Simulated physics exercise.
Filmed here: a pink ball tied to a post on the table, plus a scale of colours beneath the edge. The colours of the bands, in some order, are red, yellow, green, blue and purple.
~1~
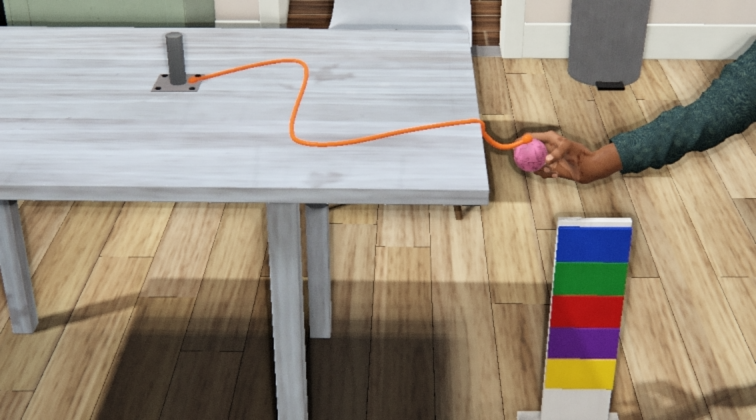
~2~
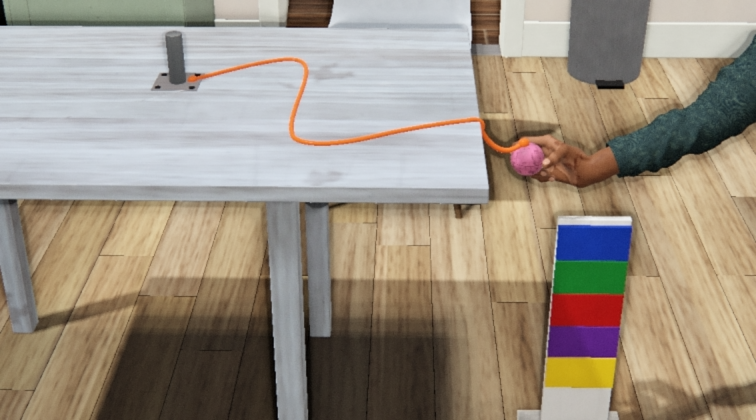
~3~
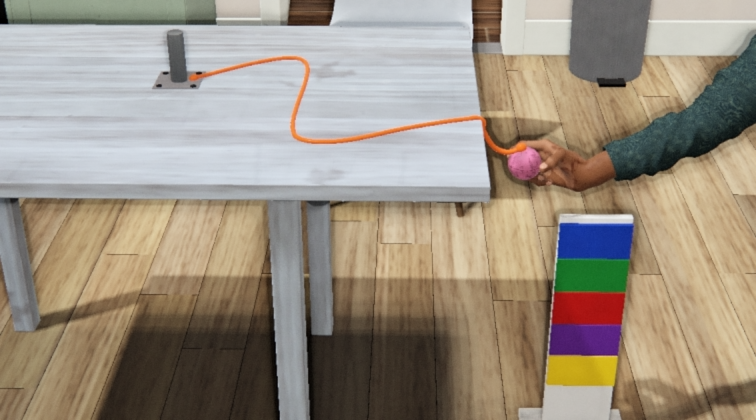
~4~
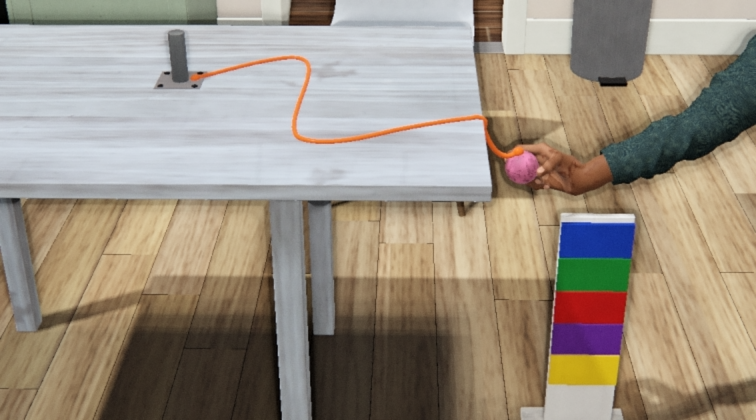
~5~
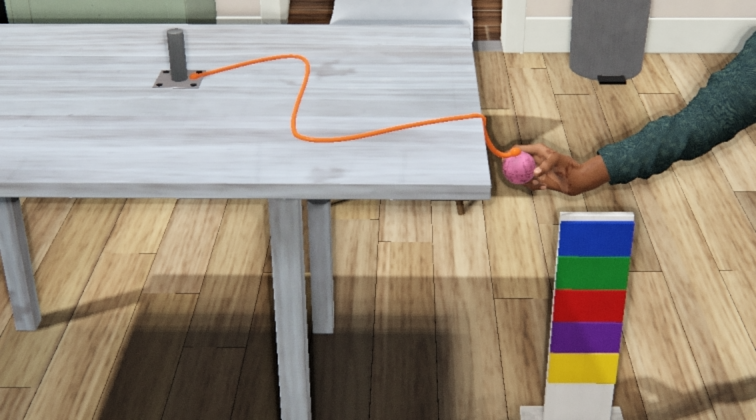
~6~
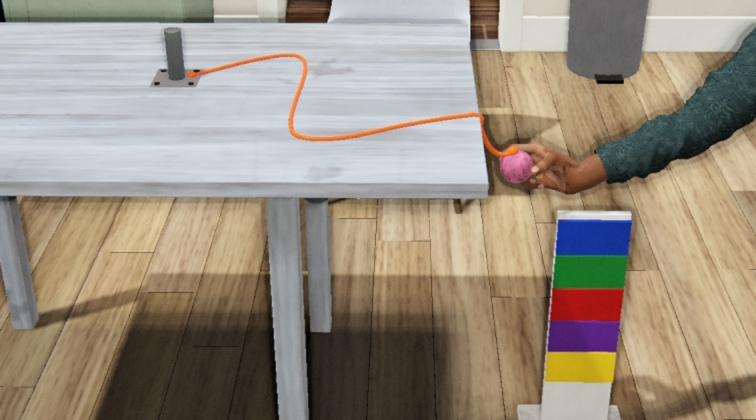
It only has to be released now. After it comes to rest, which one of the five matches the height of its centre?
The one that matches is yellow.
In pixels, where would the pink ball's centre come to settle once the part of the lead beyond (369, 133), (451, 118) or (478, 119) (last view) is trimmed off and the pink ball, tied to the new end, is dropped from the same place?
In turn, (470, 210) for the first, (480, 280) for the second and (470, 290) for the third.
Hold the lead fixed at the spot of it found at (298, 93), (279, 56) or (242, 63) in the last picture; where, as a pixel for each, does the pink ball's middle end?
Respectively (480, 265), (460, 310) and (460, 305).
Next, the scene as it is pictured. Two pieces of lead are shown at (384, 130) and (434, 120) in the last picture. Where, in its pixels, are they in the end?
They finish close to (473, 203) and close to (471, 245).
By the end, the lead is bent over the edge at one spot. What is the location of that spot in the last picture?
Check around (291, 122) - that's where it is.
Soon after, ball near (449, 328); level with yellow.
Then, ball near (478, 348); level with yellow.
At rest, ball near (461, 340); level with yellow. Its middle rests at the yellow band.
